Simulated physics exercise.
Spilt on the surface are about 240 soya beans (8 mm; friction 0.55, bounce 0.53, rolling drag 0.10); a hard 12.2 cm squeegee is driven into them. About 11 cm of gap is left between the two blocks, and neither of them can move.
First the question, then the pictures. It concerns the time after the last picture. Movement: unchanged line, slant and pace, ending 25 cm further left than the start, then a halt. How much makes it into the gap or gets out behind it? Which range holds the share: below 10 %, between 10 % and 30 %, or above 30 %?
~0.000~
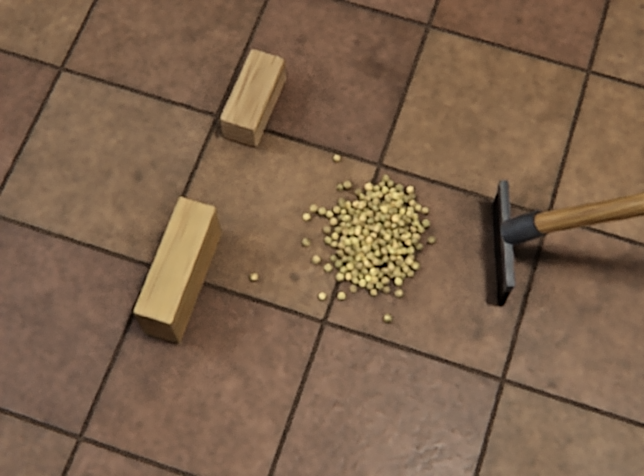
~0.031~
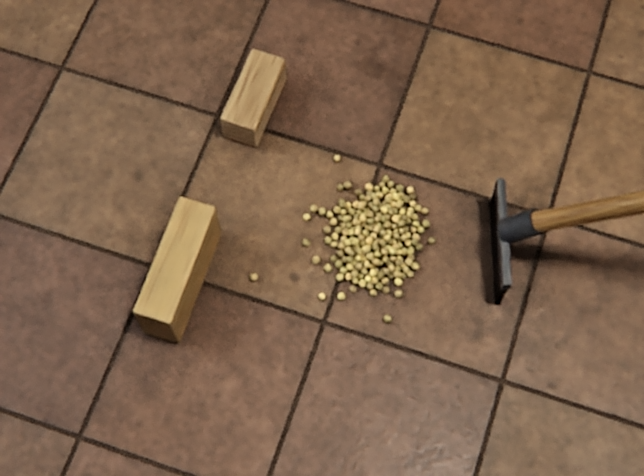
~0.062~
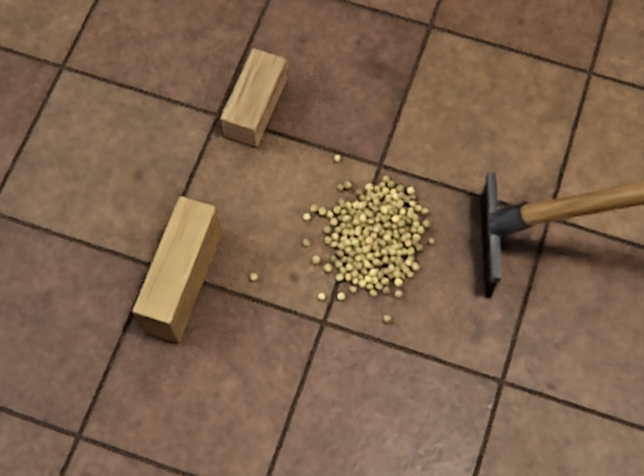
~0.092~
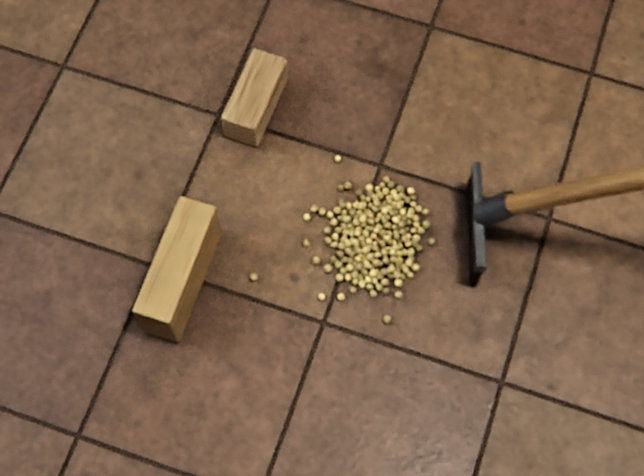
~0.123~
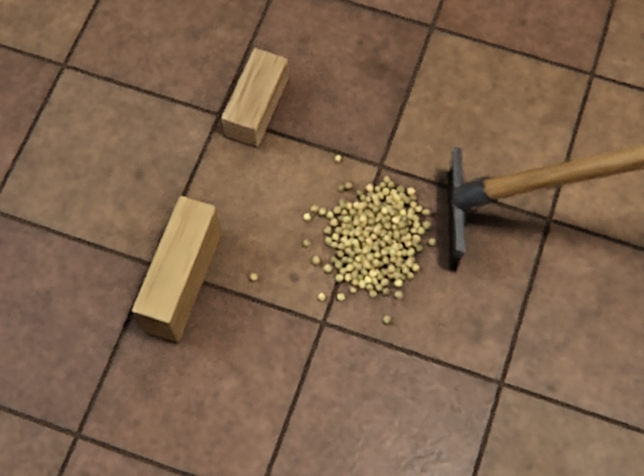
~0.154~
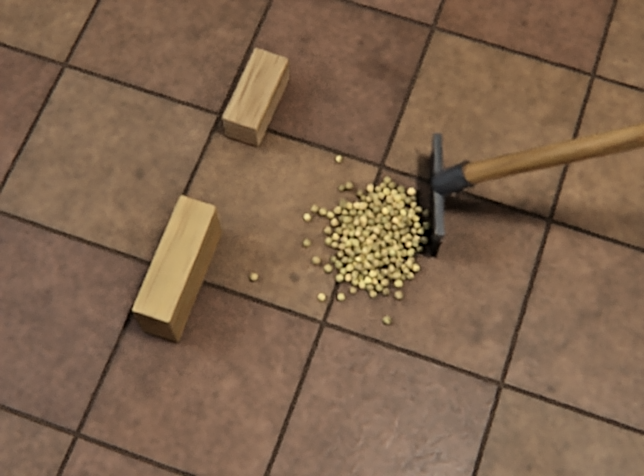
It lies below 10 %.
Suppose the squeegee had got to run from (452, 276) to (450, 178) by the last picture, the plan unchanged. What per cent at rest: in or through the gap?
30 per cent ends in or through the gap.
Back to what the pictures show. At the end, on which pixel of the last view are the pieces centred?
I'd say around (348, 236) in the last picture.
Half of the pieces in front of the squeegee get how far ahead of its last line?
Some 4 cm.
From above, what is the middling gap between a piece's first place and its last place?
I'd put it at around 2 centimetres.
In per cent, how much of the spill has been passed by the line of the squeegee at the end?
70 %.
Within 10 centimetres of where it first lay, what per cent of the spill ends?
I'd put it at close to 75 percent.
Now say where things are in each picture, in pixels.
In the first picture, squeegee from (509, 287) to (503, 188); moved 0.0 cm; pieces shifted so far, 0; middle of the spill at (376, 229); block at (175, 259); block at (253, 89).
In the second picture, squeegee from (505, 285) to (500, 186); moved 0.4 cm; pieces shifted so far, 0; middle of the spill at (376, 229).
In the third picture, squeegee from (495, 278) to (490, 180); moved 1.7 cm; pieces shifted so far, 0; middle of the spill at (376, 230).
In the fourth picture, squeegee from (480, 267) to (476, 170); moved 3.8 cm; pieces shifted so far, 0; middle of the spill at (377, 230).
In the fifth picture, squeegee from (459, 252) to (456, 155); moved 6.5 cm; pieces shifted so far, 0; middle of the spill at (377, 230).
In the sixth picture, squeegee from (439, 236) to (437, 141); moved 9.3 cm; pieces shifted so far, 1; middle of the spill at (377, 231); block at (175, 257); block at (256, 88). Its speed is about 0.90 m/s, heading 21 degrees away from the viewer.
Then, at 0.31 s, squeegee 23 cm from its start, spill 15 cm wide; held up before the blocks 100 %.
After 0.47 s, squeegee 27 cm from its start, spill 17 cm wide; held up before the blocks 100 %.
After 0.60 s, squeegee 27 cm from its start, spill 17 cm wide; held up before the blocks 95 %.
At rest (1.1 s), in or through the gap 5 %, round the near block 0 %, round the far block 0 %, held up before the blocks 95 %.
